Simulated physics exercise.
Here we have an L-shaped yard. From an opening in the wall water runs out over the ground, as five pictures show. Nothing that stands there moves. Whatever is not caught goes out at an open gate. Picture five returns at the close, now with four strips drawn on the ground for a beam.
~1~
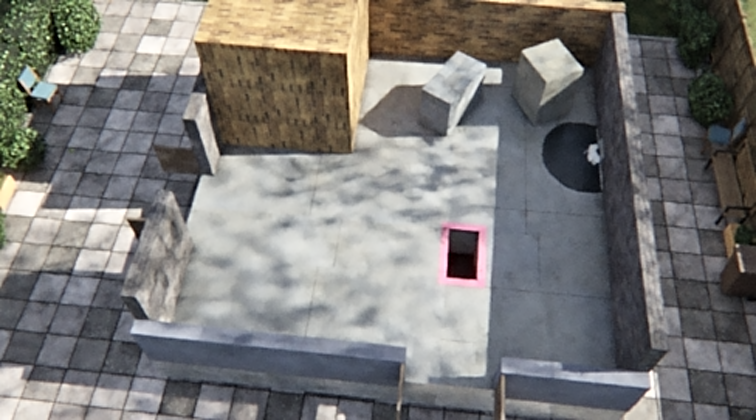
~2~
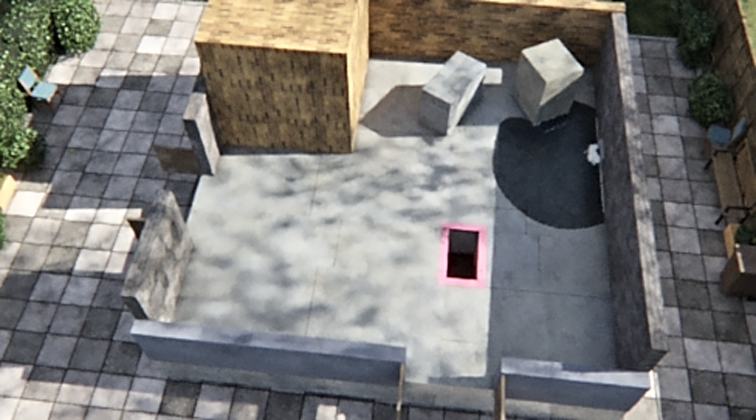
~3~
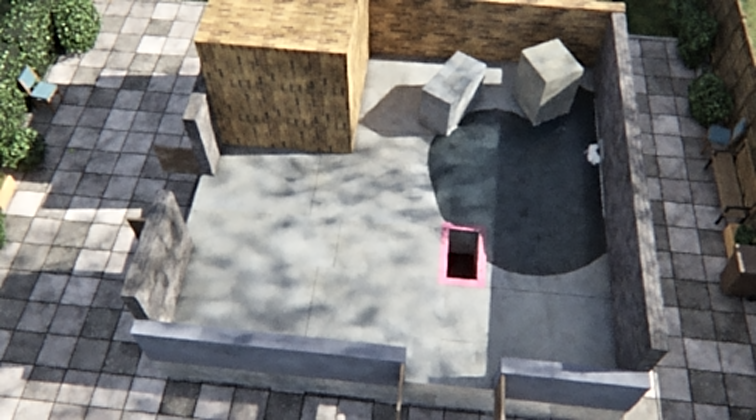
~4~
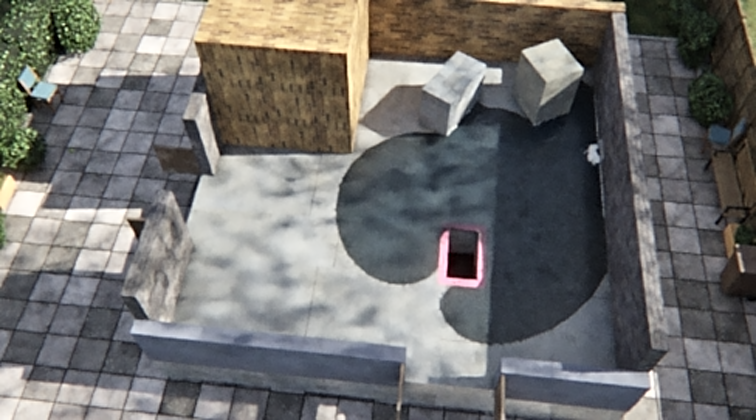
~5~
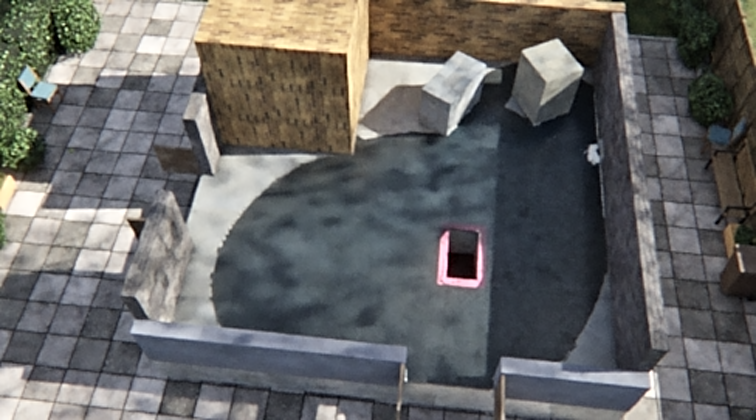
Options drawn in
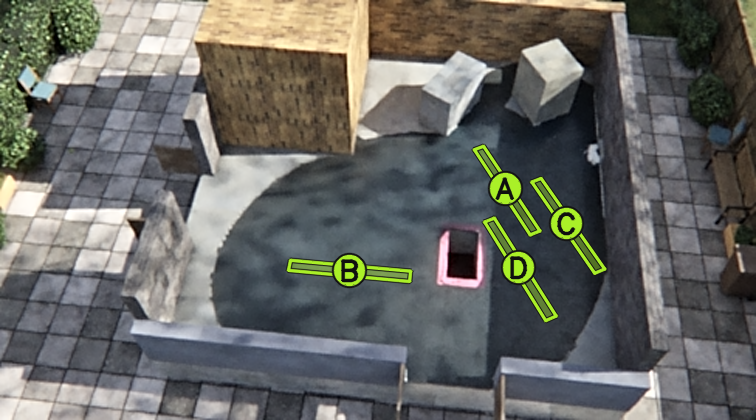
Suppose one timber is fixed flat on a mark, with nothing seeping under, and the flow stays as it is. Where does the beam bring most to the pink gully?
The answer is place B.
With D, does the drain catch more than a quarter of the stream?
No.
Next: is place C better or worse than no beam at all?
Worse.
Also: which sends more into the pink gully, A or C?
C.
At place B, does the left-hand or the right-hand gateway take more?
The left gate.
On the marked copy, A from (478, 147) to (535, 232); B from (289, 265) to (410, 276); C from (536, 180) to (599, 271); D from (489, 220) to (550, 318).
Choosing A, about 2 % of the stream goes into the pink gully, about 88 % out by the gates.
Choosing B, about 27 % of the stream goes into the pink gully, about 69 % out by the gates.
Choosing C, about 8 % of the stream goes into the pink gully, about 88 % out by the gates.
Choosing D, about 10 % of the stream goes into the pink gully, about 85 % out by the gates.
